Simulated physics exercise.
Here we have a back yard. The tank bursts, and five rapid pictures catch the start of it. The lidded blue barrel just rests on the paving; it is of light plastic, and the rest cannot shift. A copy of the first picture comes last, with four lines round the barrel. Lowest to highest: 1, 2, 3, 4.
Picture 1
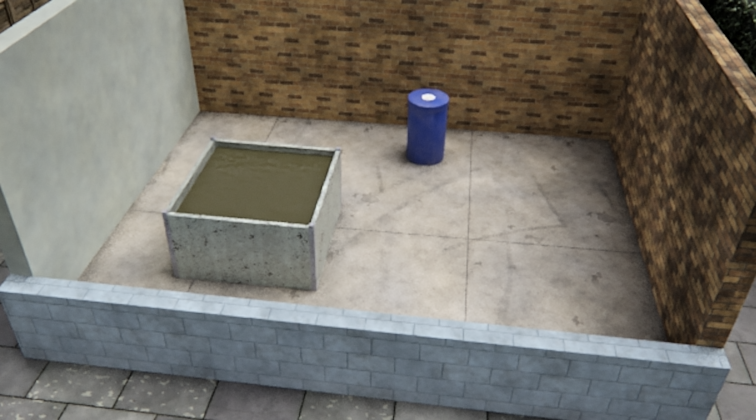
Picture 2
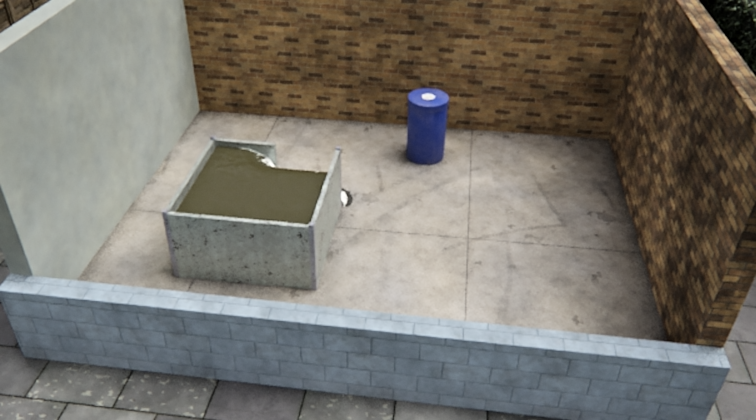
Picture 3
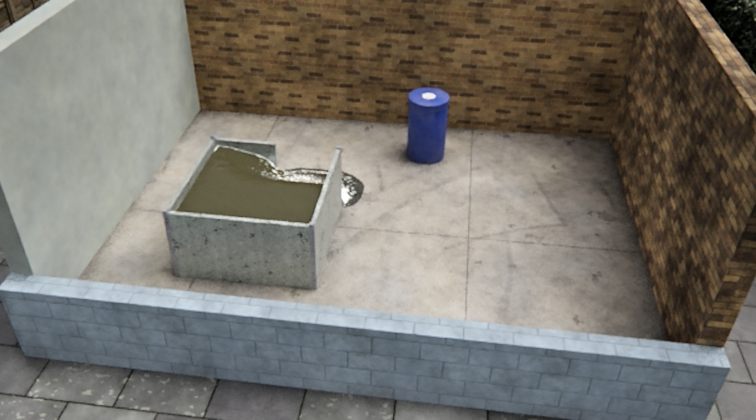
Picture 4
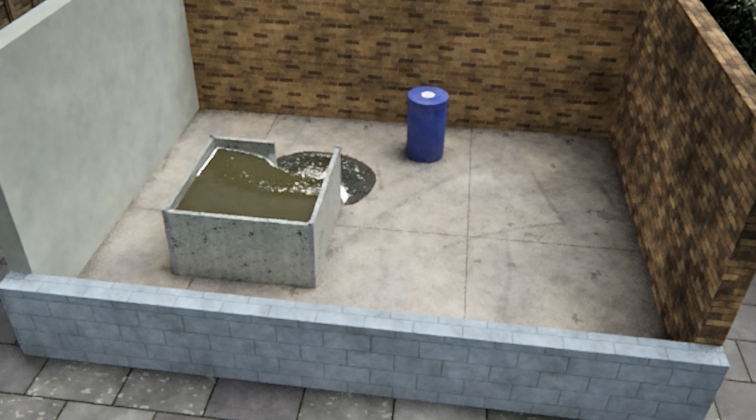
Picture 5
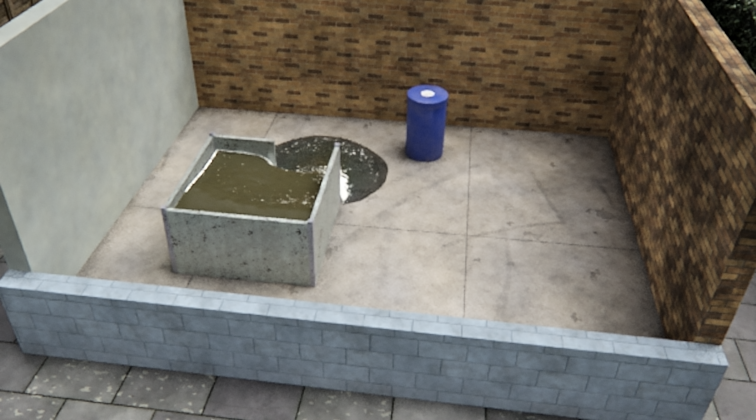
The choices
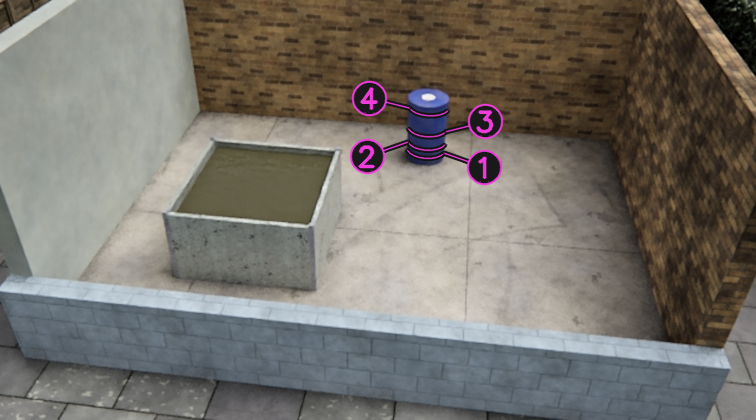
The clip shows a walled yard with a blue barrel and a full concrete tank of murky water; the tank's far corner opens, and water pours out, spreading in a widening dark puddle across the ground towards the barrel.
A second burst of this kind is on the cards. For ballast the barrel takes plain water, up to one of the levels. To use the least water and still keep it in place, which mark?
2 will do.
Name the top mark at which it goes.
That is mark 1.
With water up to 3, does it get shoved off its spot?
No, not at all.
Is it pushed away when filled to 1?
Yes.
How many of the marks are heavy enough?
Three of them.
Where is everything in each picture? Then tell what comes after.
In the first frame, lid of the blue barrel at (429, 98); tank full, its middle at (259, 185).
In the second frame, water covers 1 % of the ground, mostly out of sight from here.
In the third frame, water covers 3 % of the ground, mostly out of sight from here.
In the fourth frame, 5 % of the ground under water, its edge towards the barrel at (369, 175).
In the fifth frame, lid of the blue barrel at (428, 94); 8 % of the ground under water, its edge towards the barrel at (376, 161).
In magenta, 1 at (424, 158); 2 at (425, 150); 3 at (426, 136); 4 at (427, 115); from the bottom up 1, 2, 3, 4.
With 1, it is pushed about 3 times its own width away.
With 2, it does not move.
With 3, it does not move.
With 4, it does not move.
